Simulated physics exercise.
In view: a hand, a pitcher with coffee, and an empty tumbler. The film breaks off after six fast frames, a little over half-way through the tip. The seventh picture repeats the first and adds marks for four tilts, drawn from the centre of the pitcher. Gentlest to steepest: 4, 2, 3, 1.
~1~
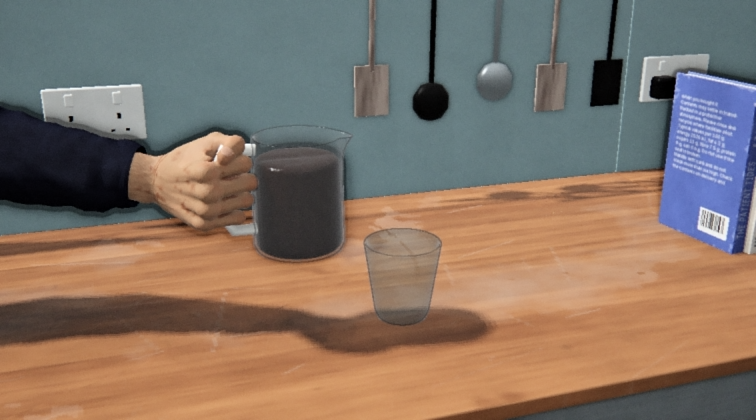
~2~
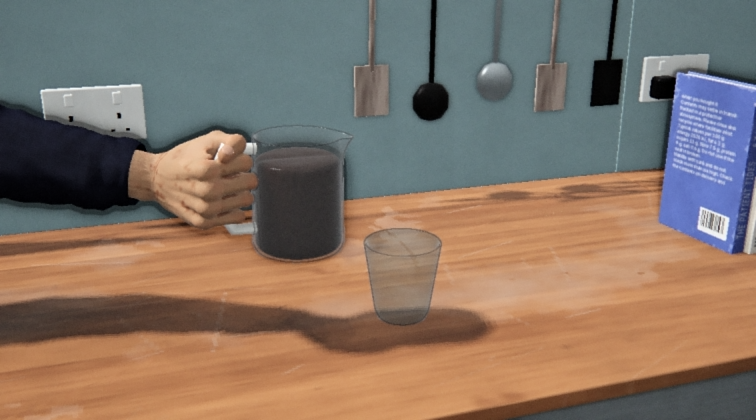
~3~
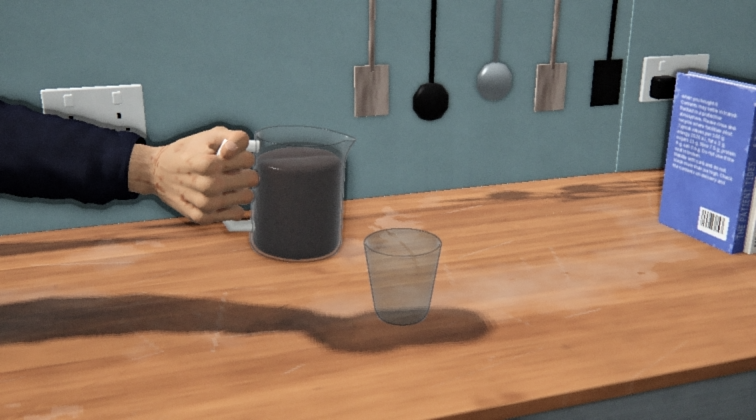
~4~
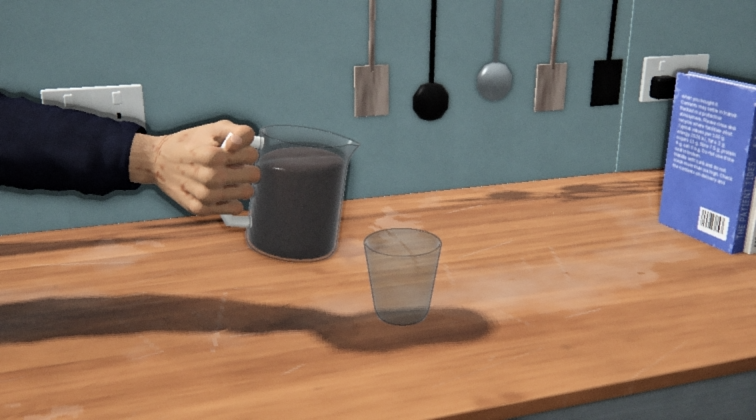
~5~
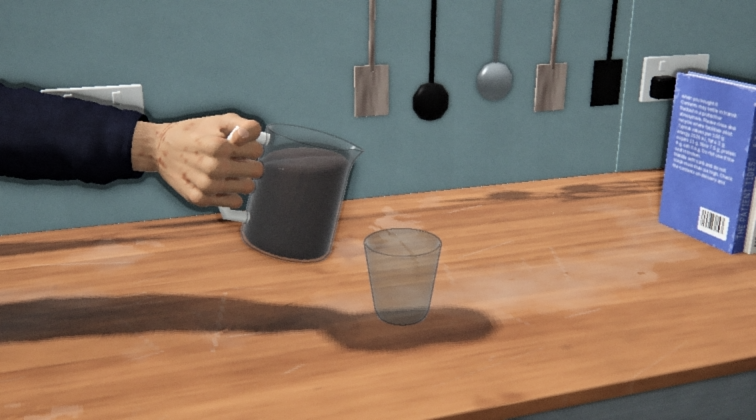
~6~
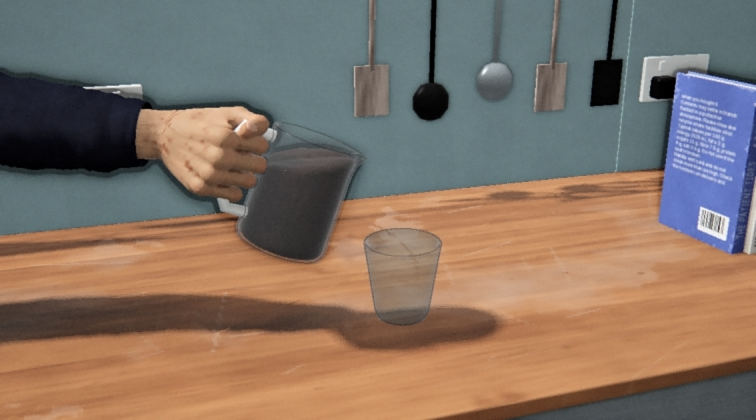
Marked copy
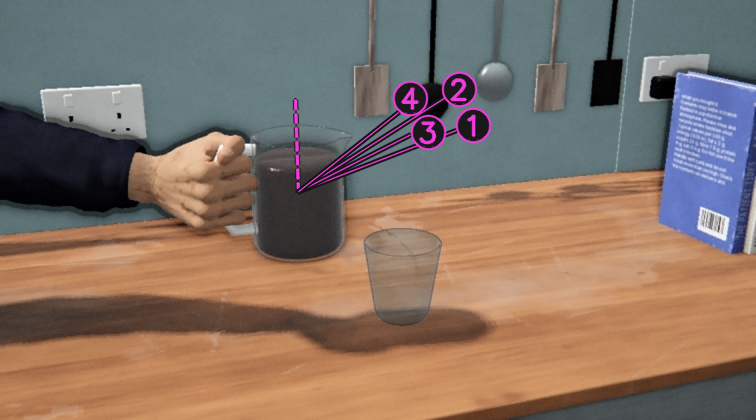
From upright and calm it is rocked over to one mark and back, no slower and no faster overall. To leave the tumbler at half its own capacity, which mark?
The best mark is 2.
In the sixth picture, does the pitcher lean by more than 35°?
No.
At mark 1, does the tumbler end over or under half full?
Over.
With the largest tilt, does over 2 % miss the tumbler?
Yes, it does.
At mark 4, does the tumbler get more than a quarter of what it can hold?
Yes, it does.
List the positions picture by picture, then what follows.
Upright, lip at (350, 134); rim of the tumbler round (403, 241); nothing has left yet.
Upright, lip at (351, 135); nothing has left yet.
Tipped about 4°, lip at (354, 138); nothing has left yet.
Tipped about 9°, lip at (358, 143); nothing has left yet.
Tipped about 15°, lip at (362, 149); nothing has left yet.
Tipped about 21°, lip at (366, 156); nothing has left yet.
On the marked copy, 1 at (456, 130); 2 at (444, 98); 3 at (410, 134); 4 at (398, 112).
Choosing 1, the tumbler ends with about 72 % of what it can hold; 8 % of the coffee is spilt.
Choosing 2, the tumbler ends with about 52 % of what it can hold.
Choosing 3, the tumbler ends with about 64 % of what it can hold; 3 % of the coffee is spilt.
Choosing 4, the tumbler ends with about 38 % of what it can hold.
